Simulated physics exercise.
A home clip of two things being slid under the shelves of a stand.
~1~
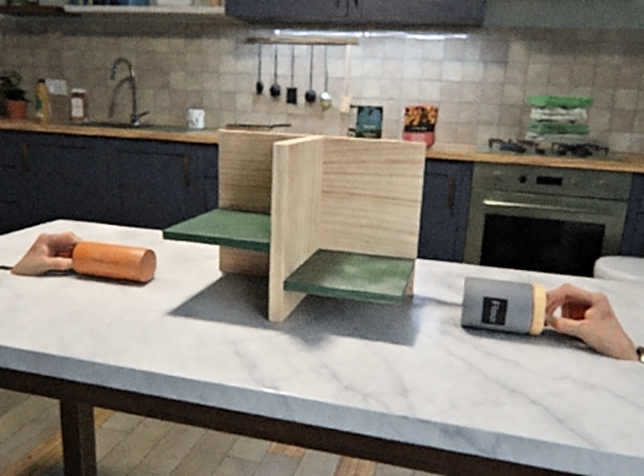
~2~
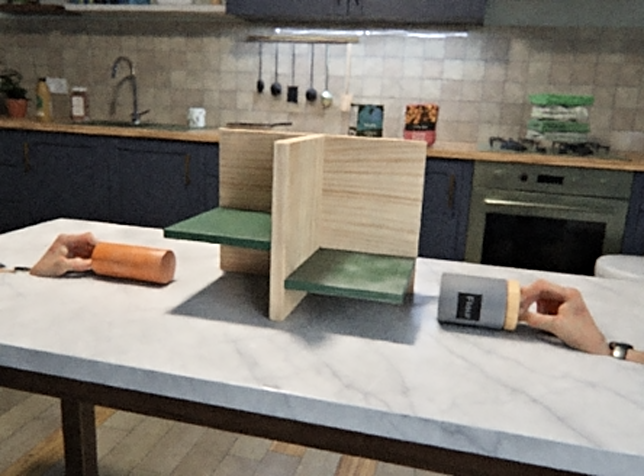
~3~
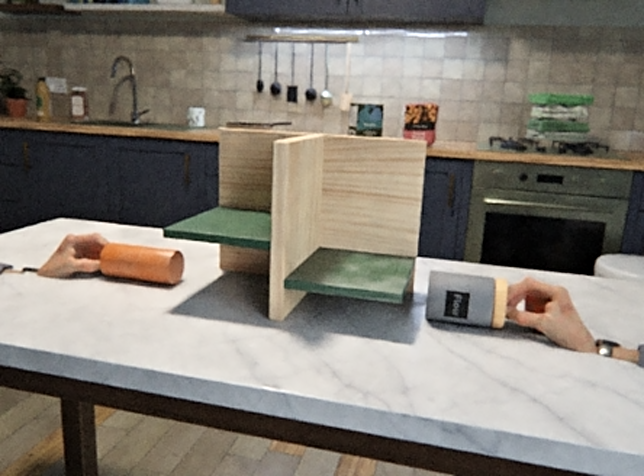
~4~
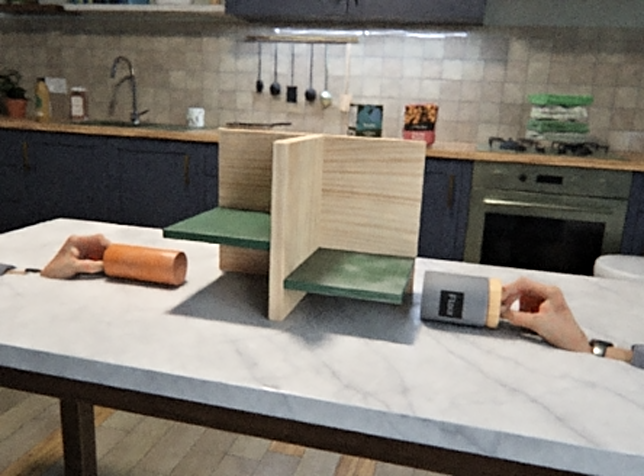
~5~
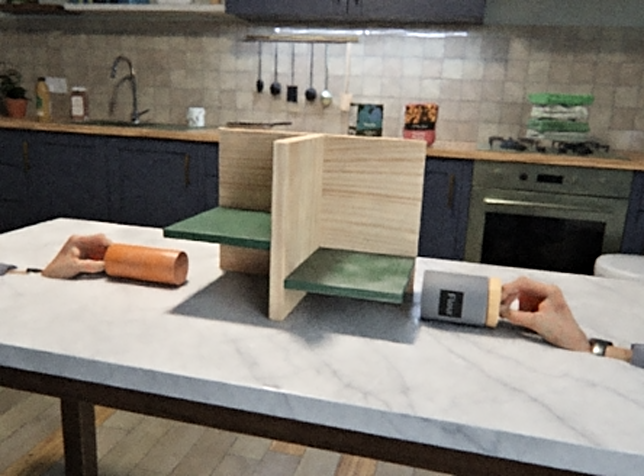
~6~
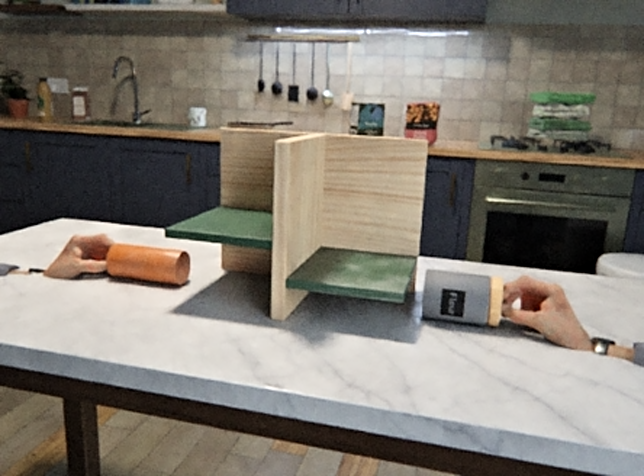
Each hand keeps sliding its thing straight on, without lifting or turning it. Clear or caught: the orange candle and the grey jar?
Outcome: The orange candle clears the shelf; the grey jar is too tall.
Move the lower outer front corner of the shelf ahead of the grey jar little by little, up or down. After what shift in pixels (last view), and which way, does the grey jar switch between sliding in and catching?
A shift of 16 pixels, going up.
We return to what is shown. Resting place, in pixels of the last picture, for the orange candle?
At about (235, 275).
Then, 0.44 s past the last view, orange candle sliding up to the opening near (182, 268); grey jar sliding up to the opening near (447, 295).
Then, 0.96 s past the last view, orange candle all the way in near (236, 274); grey jar stopped at the opening near (447, 295).
Finally, the orange candle goes under, near (235, 274); the grey jar stops at the shelf, near (447, 295).
